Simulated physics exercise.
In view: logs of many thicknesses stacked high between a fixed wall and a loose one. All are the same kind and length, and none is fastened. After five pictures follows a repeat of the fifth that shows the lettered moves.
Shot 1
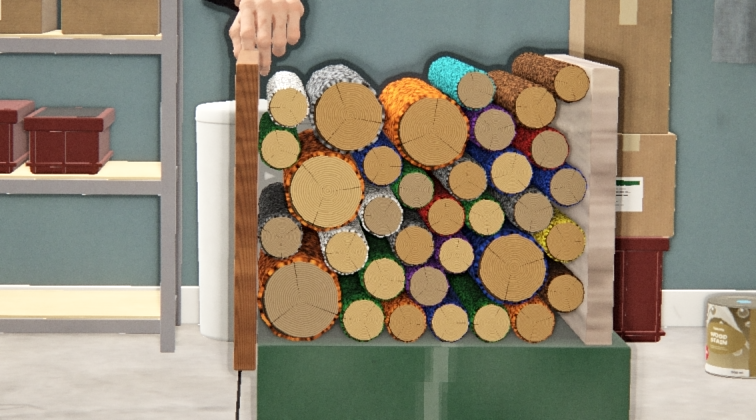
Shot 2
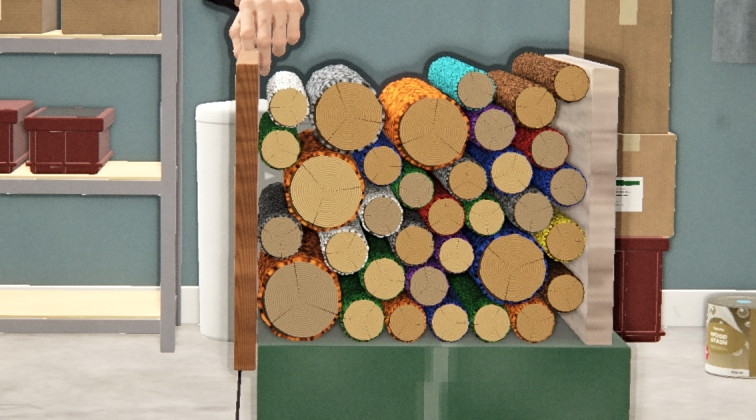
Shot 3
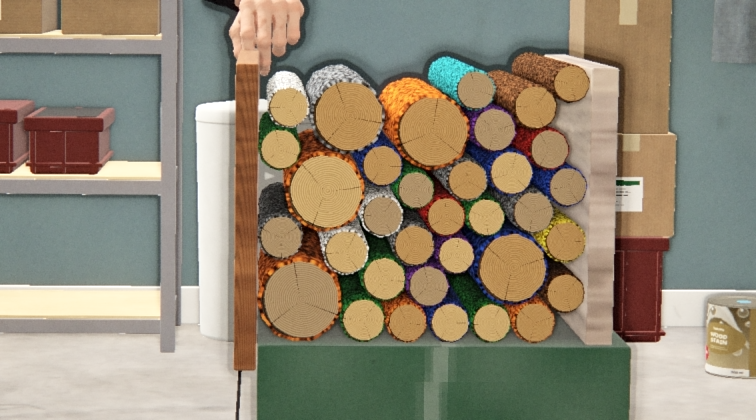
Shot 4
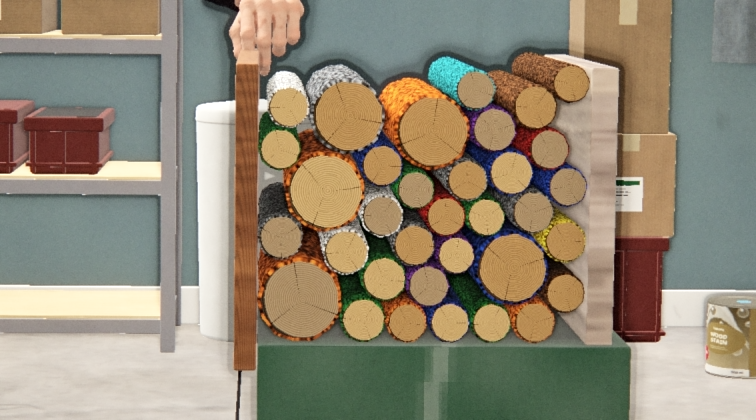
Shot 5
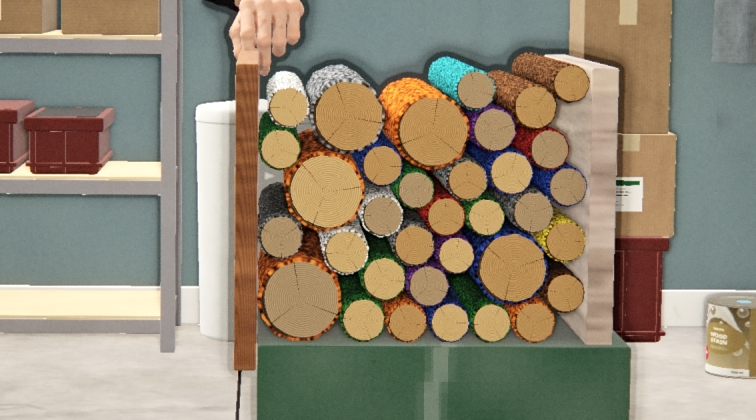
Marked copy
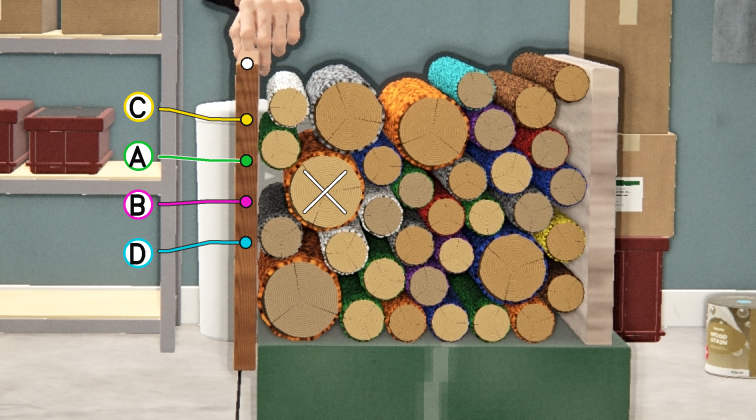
At the start, a hand grips the top of an upright wooden board at the left of a stack of round logs with colourful bark, resting on a green base with a paler board at the right. Through to the end, the hand, boards and logs show no visible movement.
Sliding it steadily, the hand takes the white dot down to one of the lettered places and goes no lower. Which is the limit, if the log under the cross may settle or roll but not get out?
The lowest mark that will do is D.
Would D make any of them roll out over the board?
Yes, at D.
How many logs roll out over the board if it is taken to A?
It comes to none.
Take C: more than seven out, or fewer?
It loses fewer than seven.
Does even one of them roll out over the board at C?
At C: No.
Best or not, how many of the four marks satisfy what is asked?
Four of the four.
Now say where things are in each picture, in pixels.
The first picture shows side board (248, 194); a log (300, 300).
The second picture shows nothing to place.
The third picture shows a log (532, 212); a log (415, 190).
The fourth picture shows a log (432, 131); a log (289, 107).
The fifth picture shows side board (248, 194); a log (300, 300).
On the copy, A at (246, 160); B at (246, 202); C at (247, 119); D at (246, 243); the cross at (325, 192); the white dot at (247, 64).
On D. First, top of the board (258, 145).
Then, top of the board (258, 237).
Finally, top of the board (258, 242), two out over the board, the crossed one still inside.
By contrast, A keeps the crossed one inside; B keeps the crossed one inside; C keeps the crossed one inside.
